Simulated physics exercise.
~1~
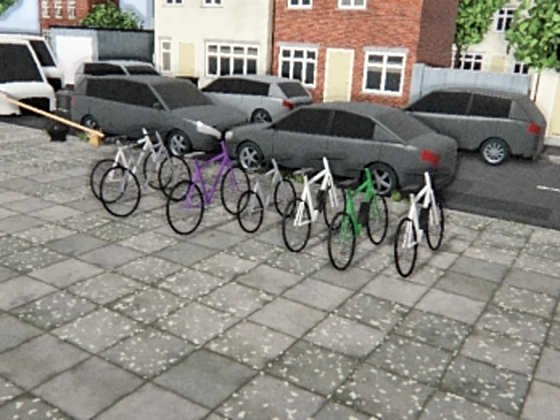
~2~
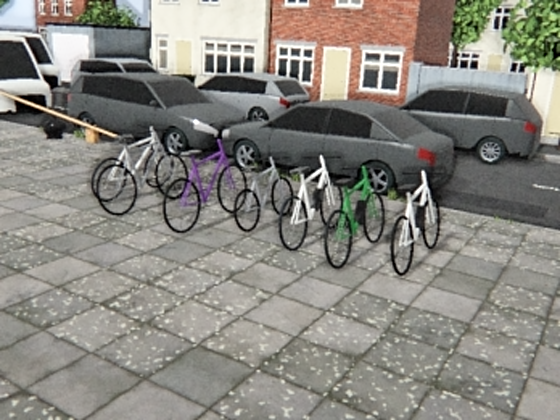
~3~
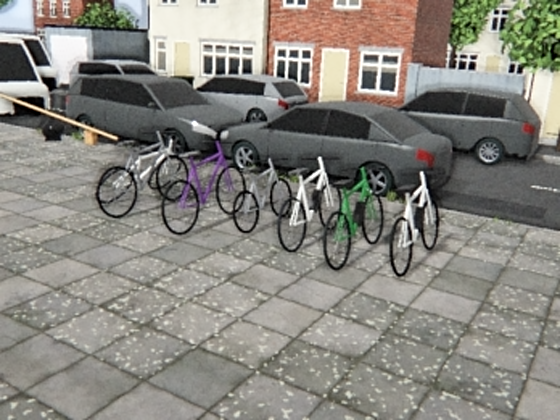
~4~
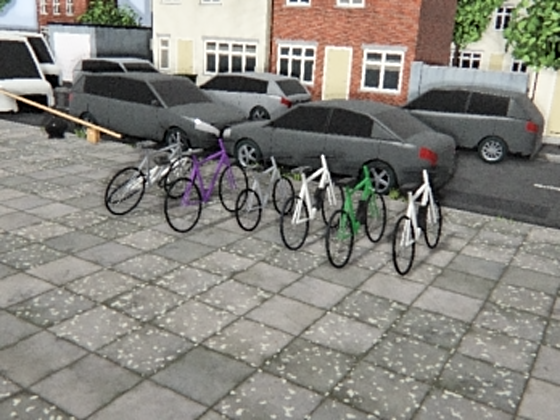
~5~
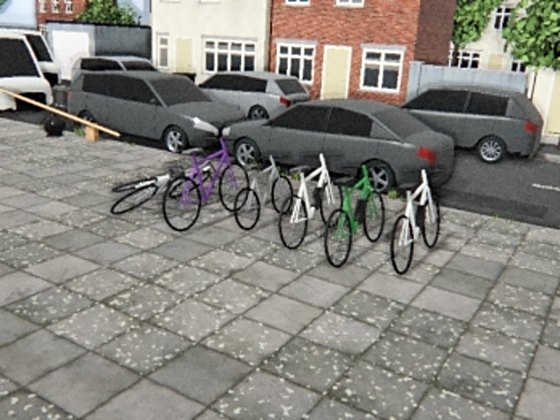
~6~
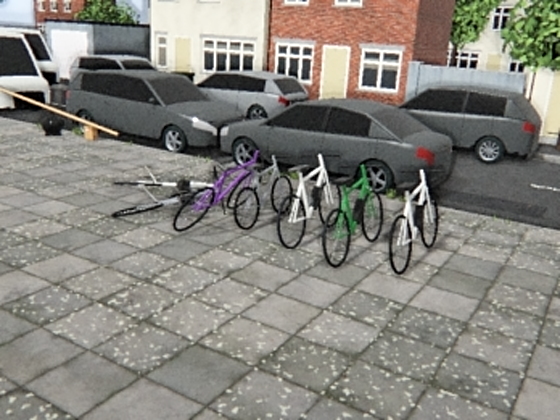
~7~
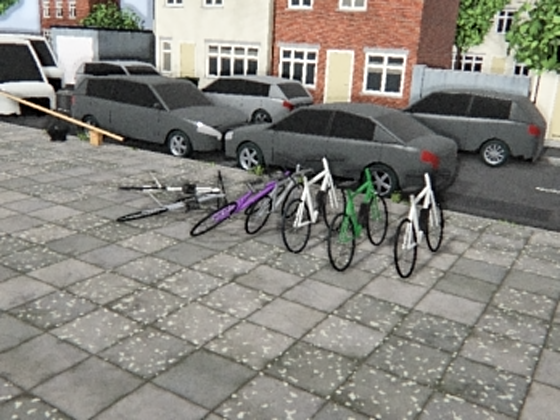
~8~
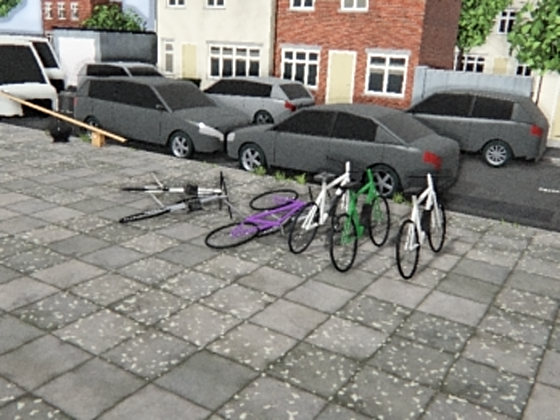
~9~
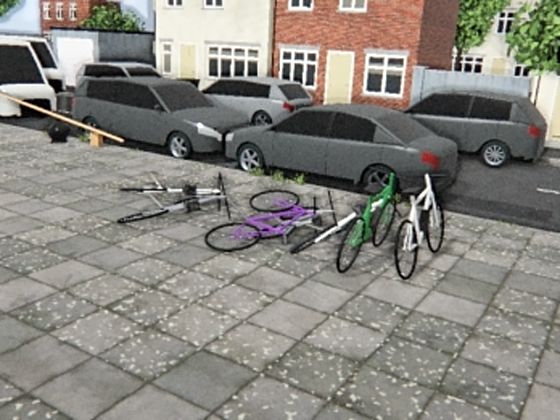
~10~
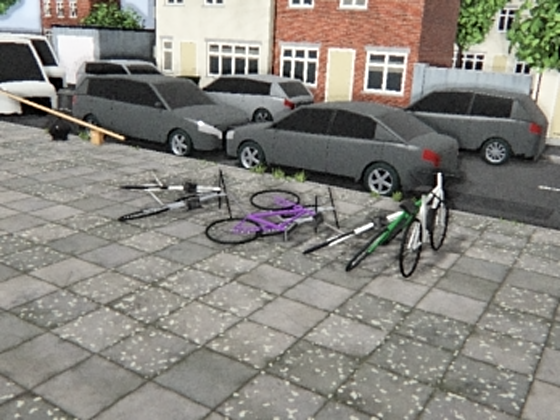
A pole at the left nudges the first white bicycle in a row parked on grey paving, in front of dark cars and brick houses. The bicycle tips to the right and drops flat beside the purple one, which leans over in turn. The purple bicycle falls onto its side, and the pale bicycles beyond it topple one after another. The green bicycle then tilts to the right, toward the last white bicycle. At the end, the green one rests at a steep lean against that white bicycle, which alone remains upright.
